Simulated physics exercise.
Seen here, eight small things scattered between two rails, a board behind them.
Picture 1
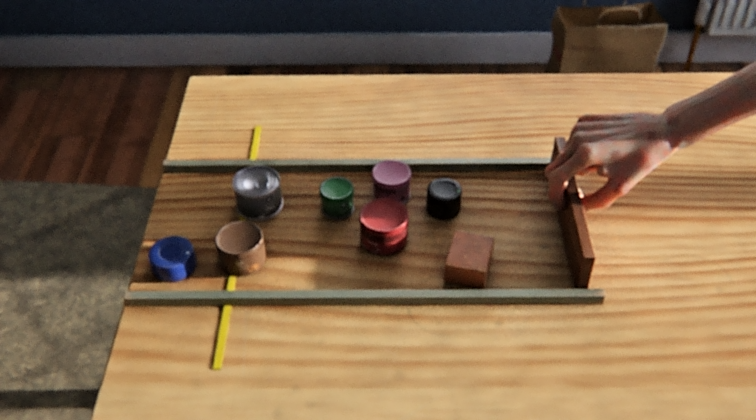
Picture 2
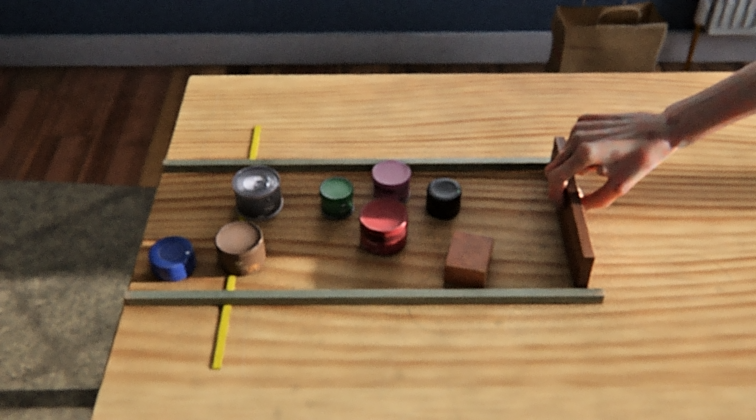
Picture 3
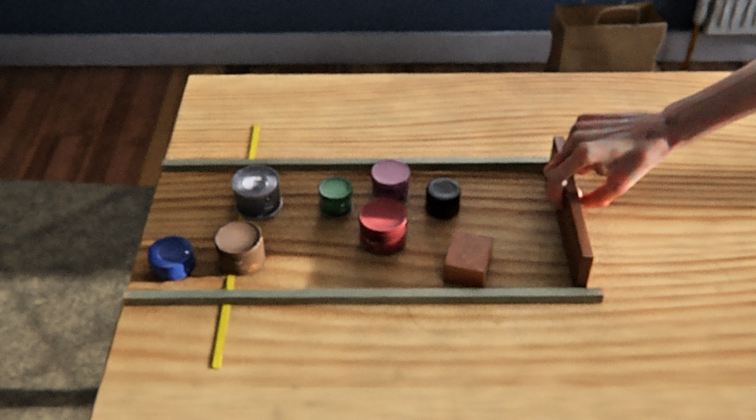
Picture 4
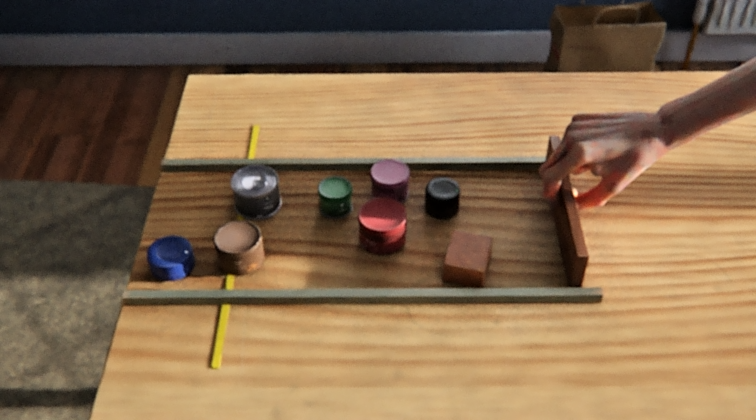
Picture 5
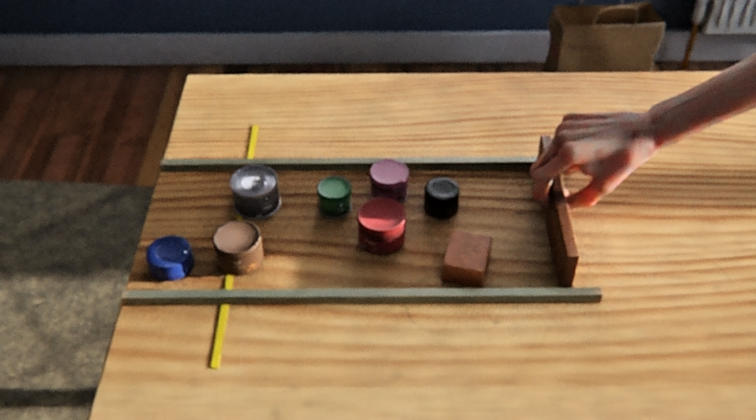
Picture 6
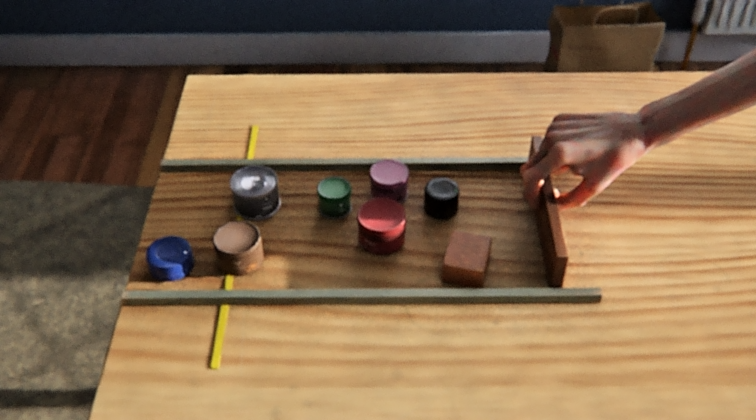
A hand grips a dark reddish board at the right end of two rails on a wooden table, holding it nearly still at first. The board then slides a short way left between the rails, nearing a brown block, while the scattered round containers and the block stay in place.
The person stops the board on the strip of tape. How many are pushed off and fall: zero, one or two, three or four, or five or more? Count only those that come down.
Here the number that fall off is one or two.
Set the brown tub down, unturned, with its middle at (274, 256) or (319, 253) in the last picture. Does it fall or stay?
The brown tub survives; remains up.
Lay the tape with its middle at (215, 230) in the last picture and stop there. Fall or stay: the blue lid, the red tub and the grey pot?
The blue lid tumbles off; the red tub does not fall; the grey pot tumbles off.
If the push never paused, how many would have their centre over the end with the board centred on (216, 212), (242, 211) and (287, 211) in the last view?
In that order 2, 1 and 0.
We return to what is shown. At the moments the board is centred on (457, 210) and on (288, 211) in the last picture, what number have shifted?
By then 2, and 7.
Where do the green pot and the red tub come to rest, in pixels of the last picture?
First (192, 194), then (212, 227).
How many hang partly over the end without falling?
That would be 1.
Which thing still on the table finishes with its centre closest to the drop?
The grey pot ends nearest.
Soon after, none off yet; blue lid at rest near (170, 258); brown tub at rest near (239, 248); grey pot at rest near (256, 193).
After that, none off yet; blue lid at rest near (170, 258); brown tub displaced a little near (221, 248); grey pot displaced about its own width near (203, 189).
In the end, the number that fall off is one or two; gone, blue lid.
